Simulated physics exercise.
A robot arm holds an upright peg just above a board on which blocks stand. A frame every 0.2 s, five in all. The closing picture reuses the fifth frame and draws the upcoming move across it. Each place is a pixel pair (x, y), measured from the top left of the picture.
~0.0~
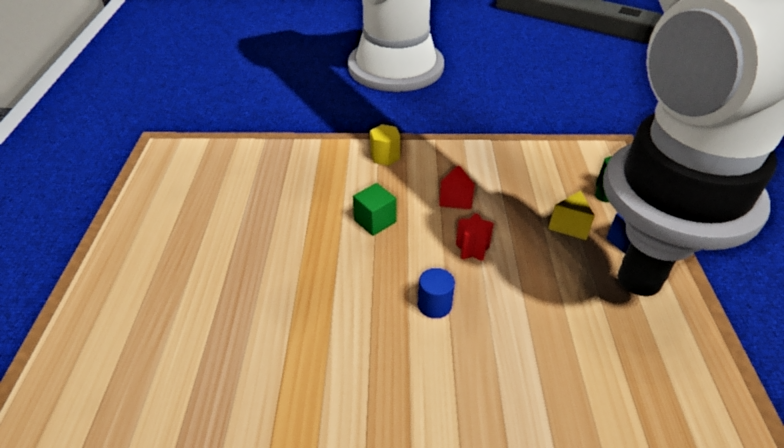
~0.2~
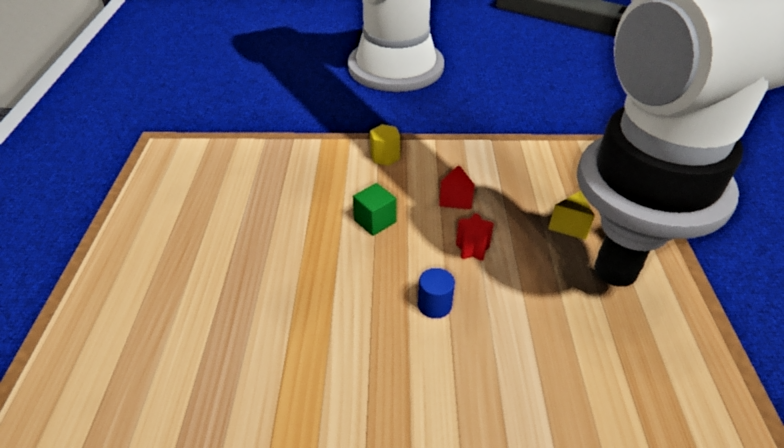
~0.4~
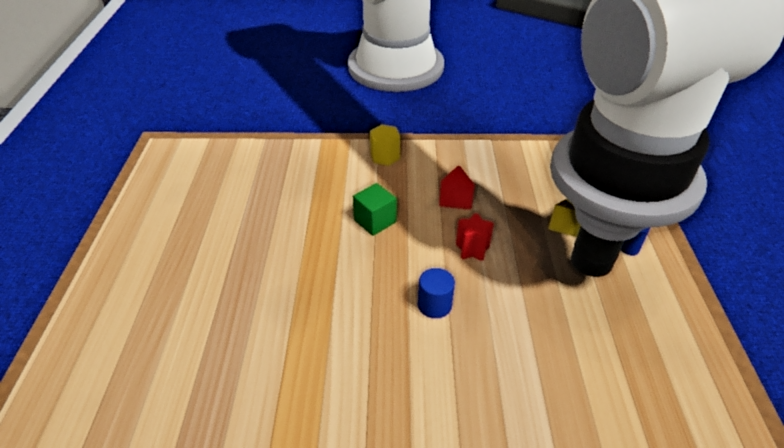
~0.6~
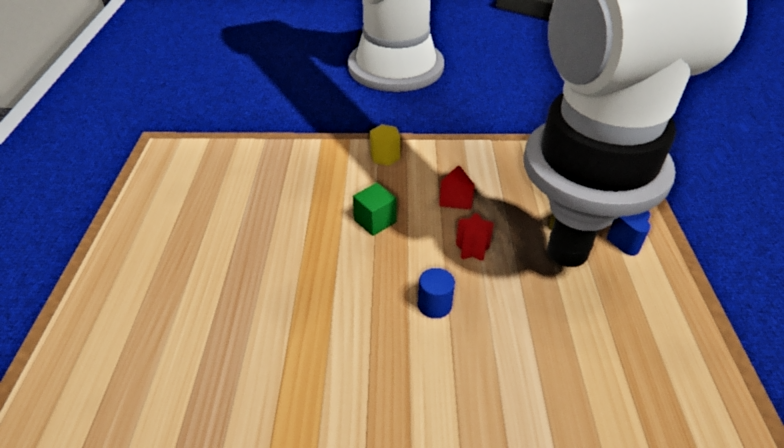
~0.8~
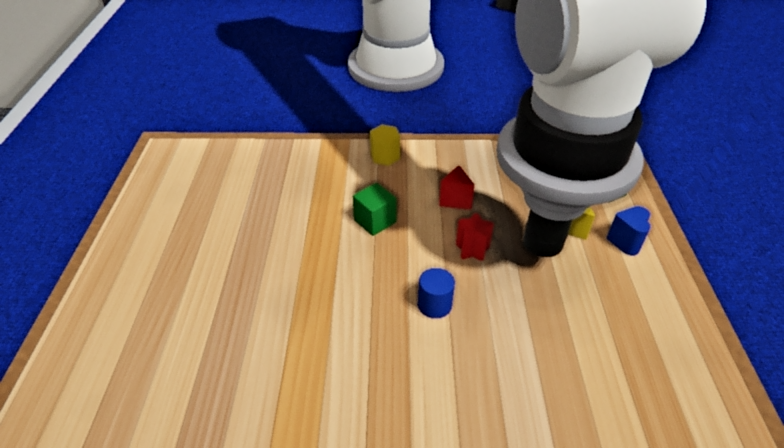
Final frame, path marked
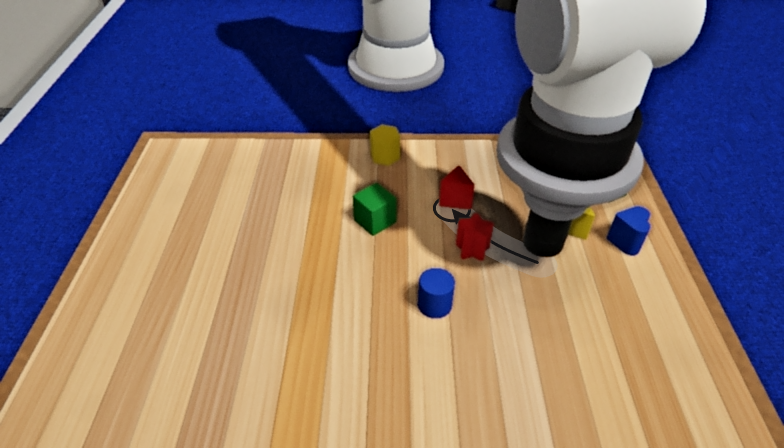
The robot arm moved its black peg steadily left and slightly away across the wooden board, passing in front of the yellow block and nearing the red star, while the colored blocks stayed still.
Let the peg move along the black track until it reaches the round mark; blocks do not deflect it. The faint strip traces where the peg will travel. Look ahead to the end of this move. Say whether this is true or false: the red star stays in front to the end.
The claim does not hold.
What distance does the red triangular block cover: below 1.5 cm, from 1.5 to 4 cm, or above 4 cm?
Moves 1.5 to 4 cm.
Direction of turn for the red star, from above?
Viewed from the top, it goes anticlockwise.
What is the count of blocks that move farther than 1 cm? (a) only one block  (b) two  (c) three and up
I choose b.
The drawn path runs from (538, 263) by way of (503, 248) and (474, 229) to (452, 209).
One third of the way, peg at (506, 229); red star at (472, 223), turned 15° anticlockwise.
Two thirds of the way, peg at (476, 211); red star at (454, 218), turned 65° anticlockwise.
At the end, peg at (454, 190); red triangular block at (452, 166); red star at (453, 217), turned 70° anticlockwise; yellow triangular block not moved.
